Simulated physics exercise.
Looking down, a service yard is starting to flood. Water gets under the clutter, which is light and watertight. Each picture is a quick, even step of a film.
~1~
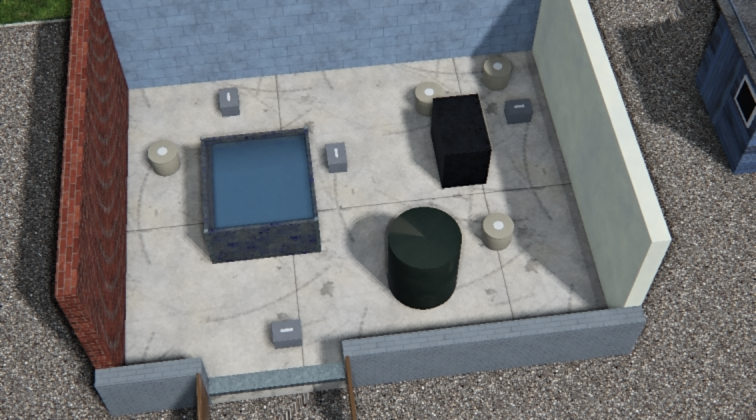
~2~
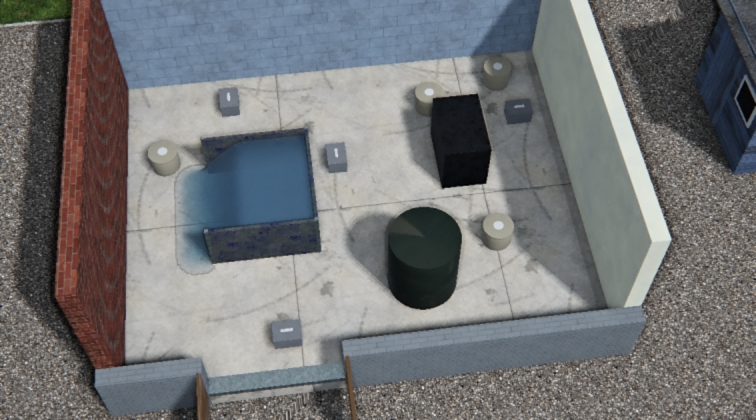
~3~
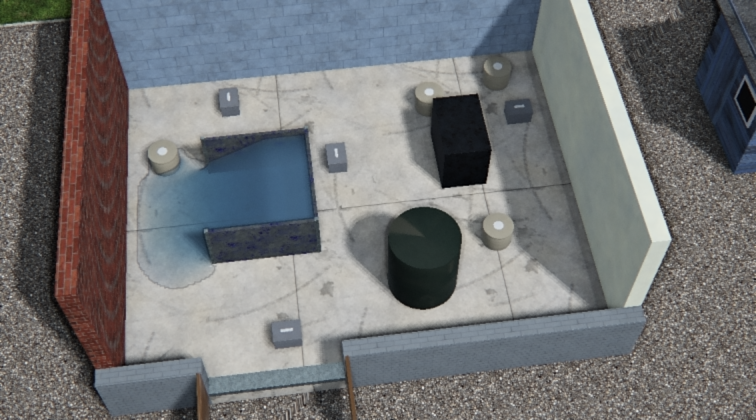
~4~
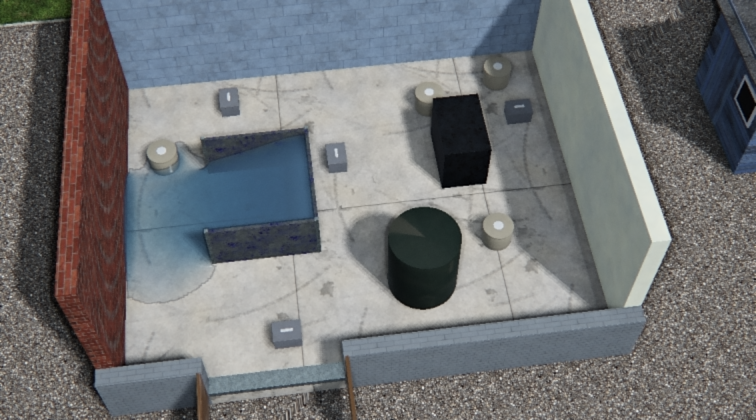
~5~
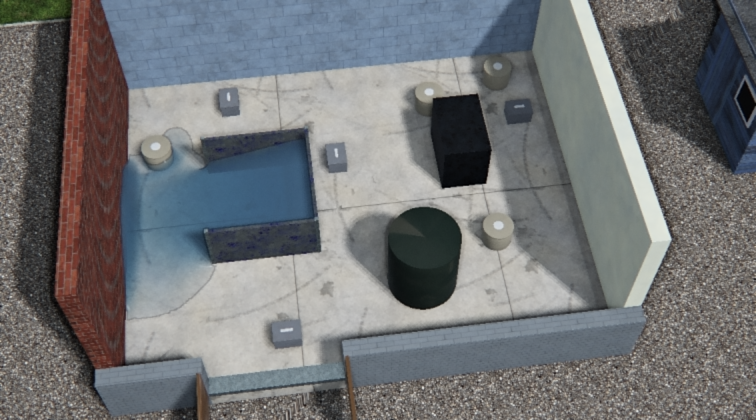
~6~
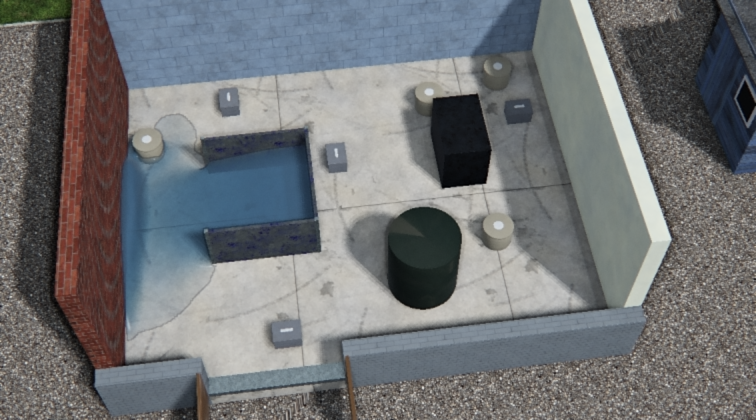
Water pours from the tank's open left side, spreads to the brick wall, and nudges a tub.
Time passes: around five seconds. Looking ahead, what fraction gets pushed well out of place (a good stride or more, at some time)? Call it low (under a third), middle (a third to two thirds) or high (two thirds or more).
Middle.
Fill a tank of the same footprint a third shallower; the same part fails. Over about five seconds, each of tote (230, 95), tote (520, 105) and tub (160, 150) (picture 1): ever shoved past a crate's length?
Answers, in the order asked: Went past the threshold, stayed within the threshold, went past the threshold.
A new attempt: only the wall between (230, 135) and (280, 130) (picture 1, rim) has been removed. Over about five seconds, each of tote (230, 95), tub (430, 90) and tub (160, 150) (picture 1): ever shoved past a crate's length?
Well, in order they come out as beyond that mark, beyond that mark and beyond that mark.
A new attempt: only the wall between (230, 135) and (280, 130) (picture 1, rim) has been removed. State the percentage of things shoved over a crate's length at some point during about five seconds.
Estimate: Close to 60 per cent.
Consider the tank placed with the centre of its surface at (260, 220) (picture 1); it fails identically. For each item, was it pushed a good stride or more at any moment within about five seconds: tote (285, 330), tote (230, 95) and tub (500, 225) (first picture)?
First displaced far, then displaced far, then never went far.
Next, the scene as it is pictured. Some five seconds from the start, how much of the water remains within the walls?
Close to 90 per cent, I think.
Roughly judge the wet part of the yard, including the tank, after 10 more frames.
Close to 35 %.
A moment on, 1 of 8 are well off their spots; 0 afloat.
Next, 1 of 8 are well off their spots; 1 afloat.
Later, 3 of 8 are well off their spots; 0 afloat.
In the end, 5 of 8 are well off their spots, and 5 have been at some point; 1 afloat.
